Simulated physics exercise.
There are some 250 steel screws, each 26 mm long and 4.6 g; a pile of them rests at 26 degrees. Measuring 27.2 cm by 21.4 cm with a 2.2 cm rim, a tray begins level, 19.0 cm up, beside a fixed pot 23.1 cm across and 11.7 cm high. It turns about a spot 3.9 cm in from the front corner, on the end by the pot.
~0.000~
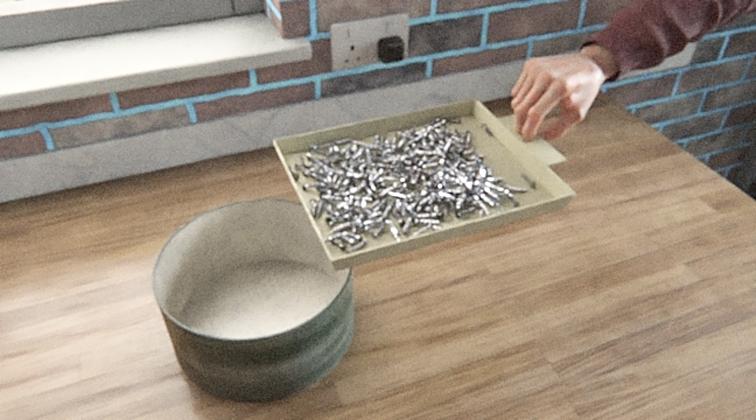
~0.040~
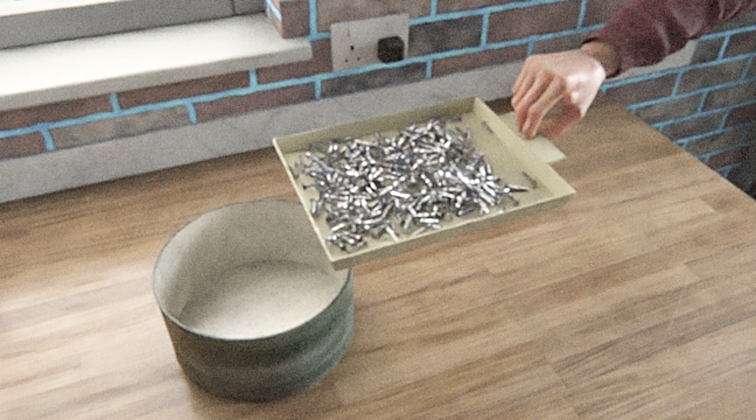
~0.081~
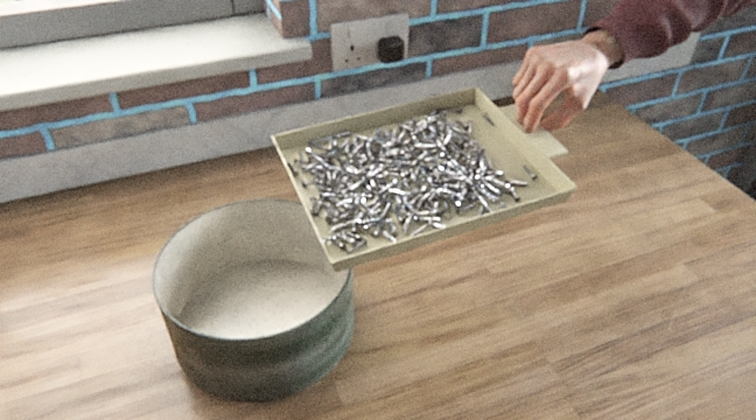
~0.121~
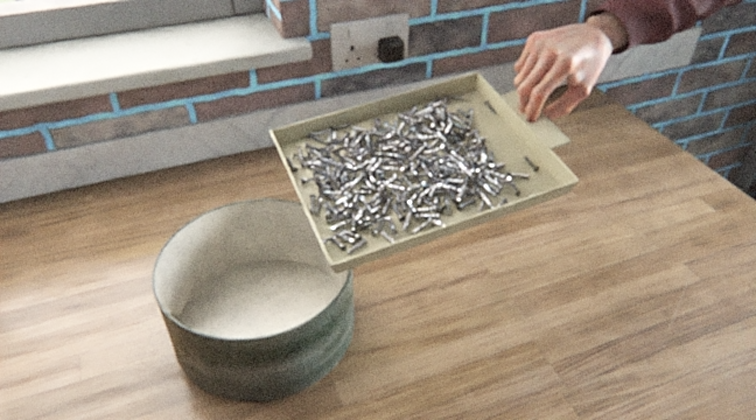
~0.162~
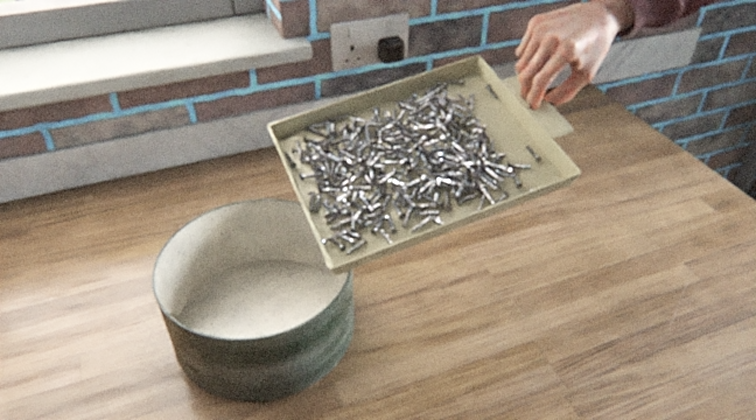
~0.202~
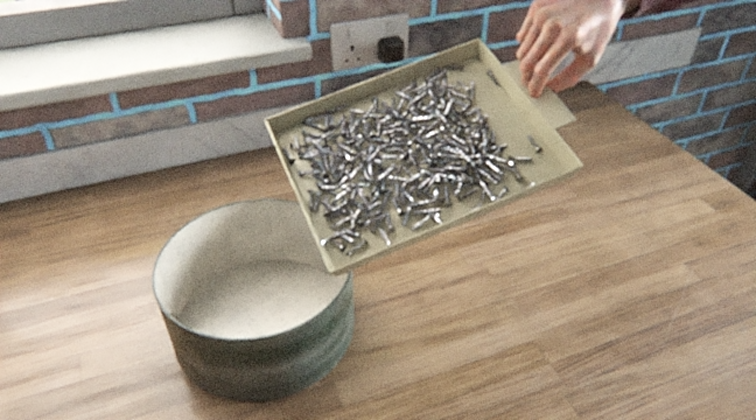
A hand tilts a tray of small metal screws, raising its right side beside a round pot.
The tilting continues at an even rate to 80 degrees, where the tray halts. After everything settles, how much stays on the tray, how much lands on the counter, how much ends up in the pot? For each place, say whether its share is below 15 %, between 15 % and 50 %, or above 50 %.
Tray: A low amount. Counter: A majority. Pot: A low amount.
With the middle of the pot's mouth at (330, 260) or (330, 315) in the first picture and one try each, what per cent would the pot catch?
Around 20 per cent, then around 100 per cent.
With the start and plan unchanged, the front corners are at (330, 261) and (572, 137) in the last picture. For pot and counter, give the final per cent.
The pot gets 65 and the counter 30.
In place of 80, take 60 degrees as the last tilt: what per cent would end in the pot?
Around 5 per cent, then.
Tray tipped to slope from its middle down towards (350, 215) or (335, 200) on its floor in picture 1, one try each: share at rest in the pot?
I'd put it at roughly 55 per cent for the first tilt and roughly 85 per cent for the second.
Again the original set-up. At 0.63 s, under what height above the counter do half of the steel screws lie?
Some 22 cm above the counter.
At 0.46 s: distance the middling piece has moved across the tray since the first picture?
Displacement on the tray: About 4 cm.
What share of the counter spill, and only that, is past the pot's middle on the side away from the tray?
About 40 per cent.
After 0.46 s, tilt 49 degrees; the tray holds 100 %, the pot 0 %.
Then, at 0.63 s, tilt 70 degrees; the tray holds 95 %, the pot 0 %.
Then, at 0.92 s, tilt 80 degrees; the tray holds 5 %, the pot 5 %.
By 1.9 s all is still; tray 0 %, counter 95 %, pot 5 %.
